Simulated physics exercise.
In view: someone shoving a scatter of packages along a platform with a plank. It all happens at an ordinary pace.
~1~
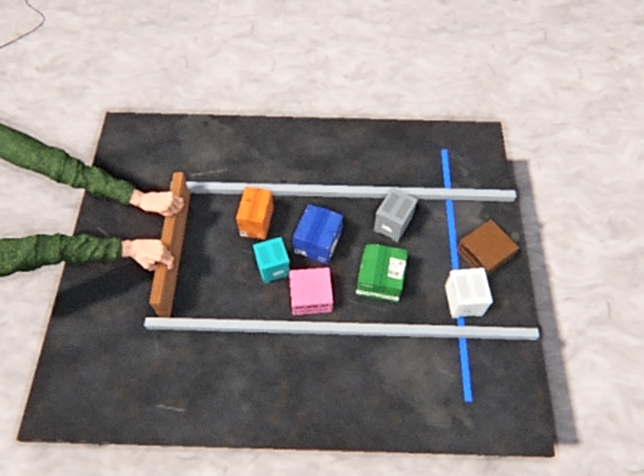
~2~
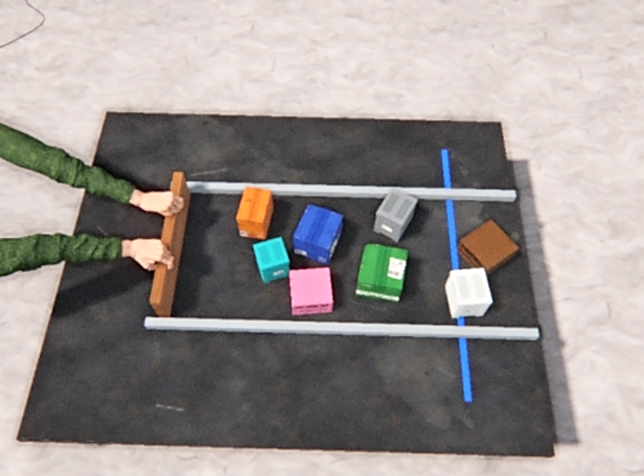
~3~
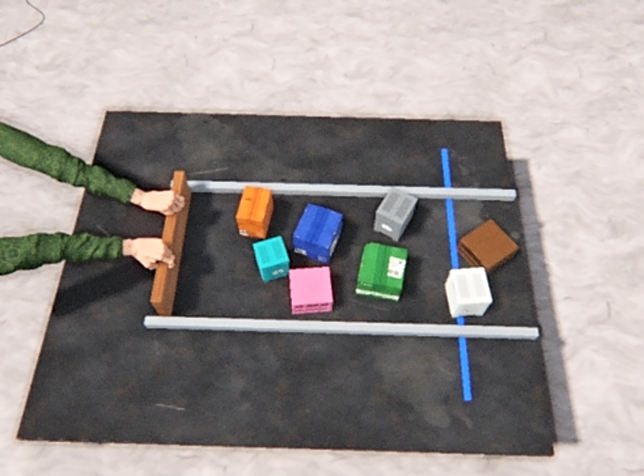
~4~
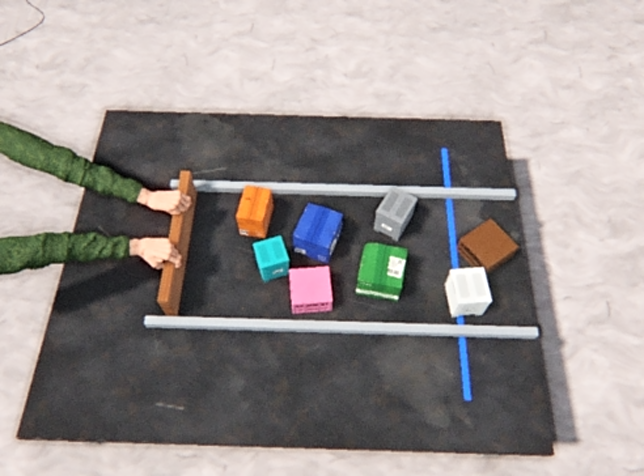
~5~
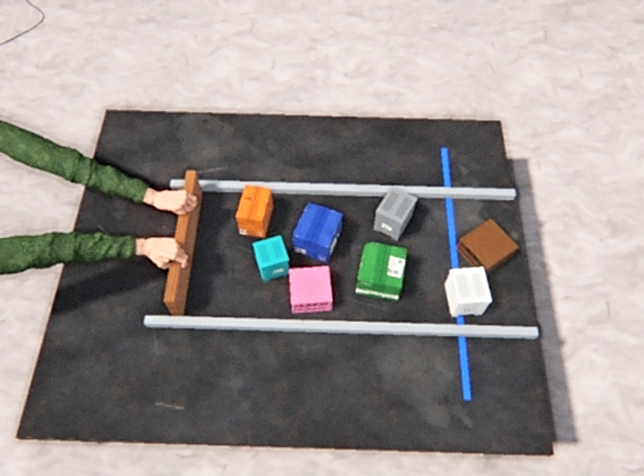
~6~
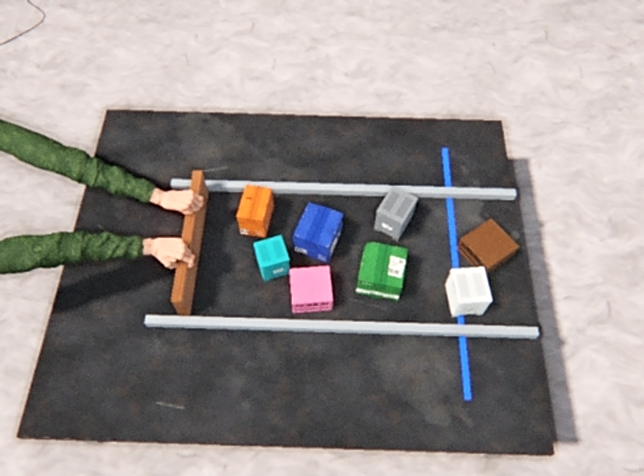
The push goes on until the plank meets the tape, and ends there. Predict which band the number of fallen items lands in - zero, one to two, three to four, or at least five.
So the tally of ones that come down is one, perhaps two, really.
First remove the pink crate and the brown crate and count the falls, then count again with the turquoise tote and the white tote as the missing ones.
Result: 1 in the first case, with 0 in the second.
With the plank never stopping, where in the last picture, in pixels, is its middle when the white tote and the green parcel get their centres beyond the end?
The middle is at (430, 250) when it's the white tote, and at (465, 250) when it's the green parcel.
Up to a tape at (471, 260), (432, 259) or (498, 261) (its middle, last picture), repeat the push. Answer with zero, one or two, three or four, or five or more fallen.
Three to four; one or two; more than four.
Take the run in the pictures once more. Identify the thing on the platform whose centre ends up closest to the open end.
It's the green parcel.
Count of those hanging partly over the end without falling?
The total would be 1.
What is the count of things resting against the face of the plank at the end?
It is in contact with 3.
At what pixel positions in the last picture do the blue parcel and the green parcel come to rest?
The blue parcel stops around (495, 245); the green parcel around (526, 286).
Soon after, none off yet; brown crate at rest near (487, 248); white tote at rest near (467, 292); grey tote at rest near (395, 214).
Then, none off yet; brown crate at rest near (487, 248); white tote moved a little near (476, 295); grey tote moved about its own width near (415, 205).
At rest, the number that fall off is one or two; fallen, white tote and brown crate.
